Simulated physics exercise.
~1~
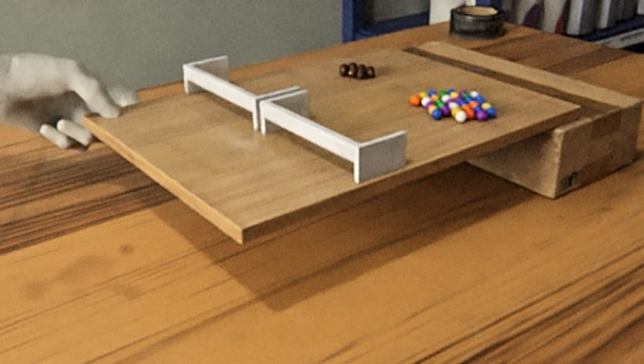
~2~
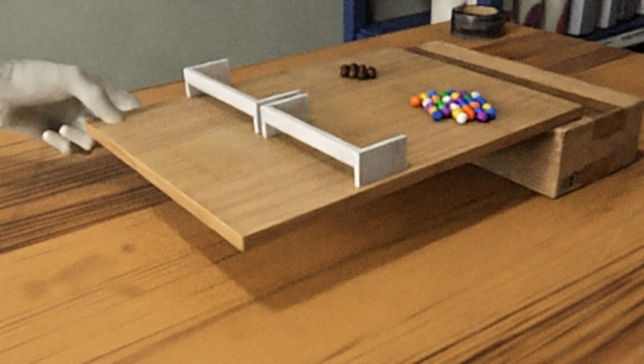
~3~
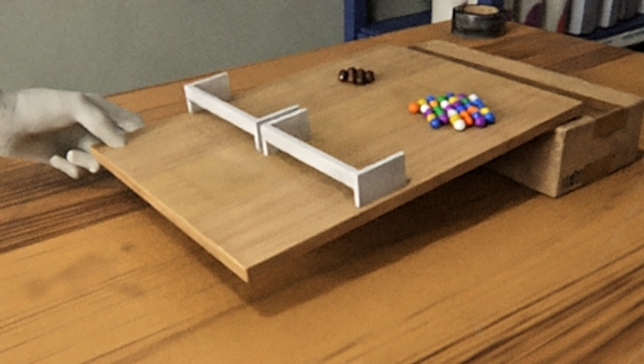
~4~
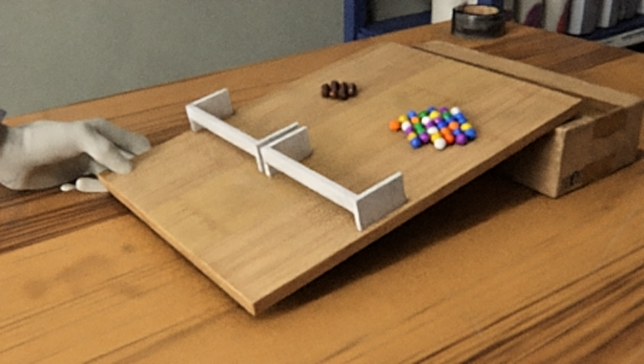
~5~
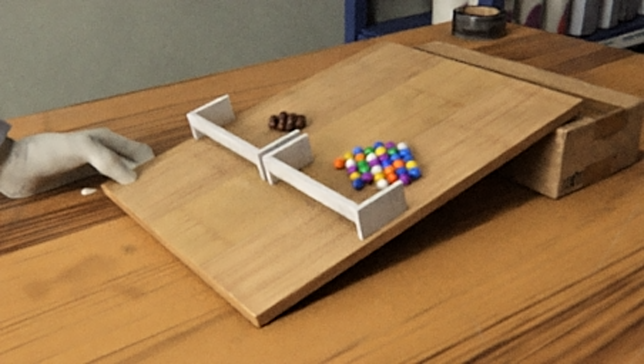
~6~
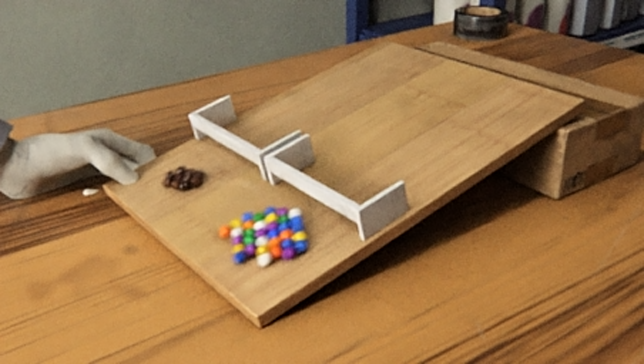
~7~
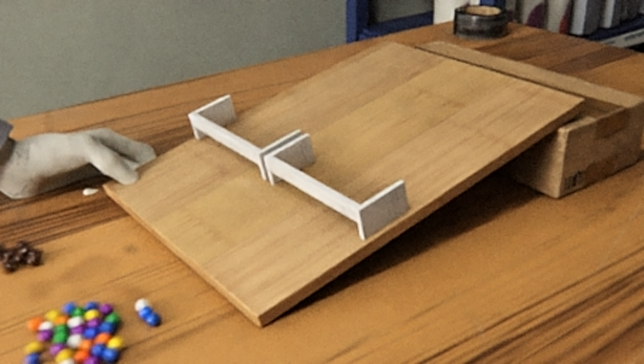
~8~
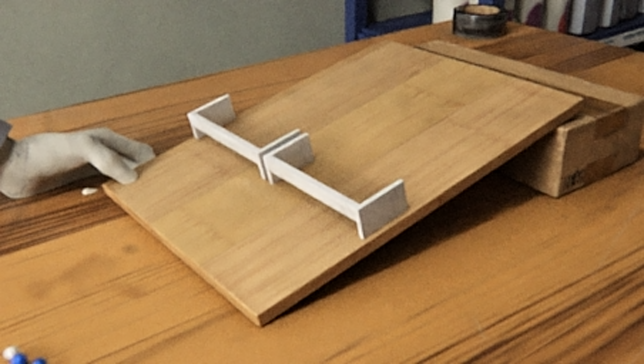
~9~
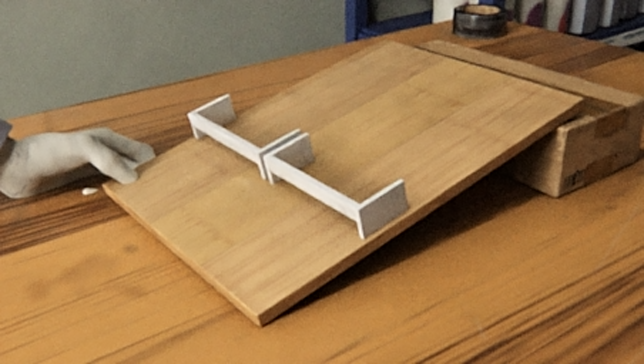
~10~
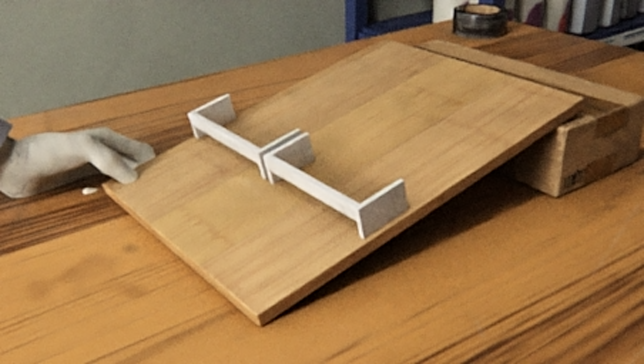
A pale grey hand at the left holds the free end of a light wooden board, its right end propped on a wooden block on a wood-grained table, viewed from slightly above. A cluster of multicoloured balls sits nearer the viewer and a smaller dark brown one farther back, each facing a raised white bar. The hand lowers the board until its end rests on the table. Both clusters roll down leftward, pass beneath the bars and spill onto the table. They leave view at the lower left, while the tilted board, bars and hand remain still.
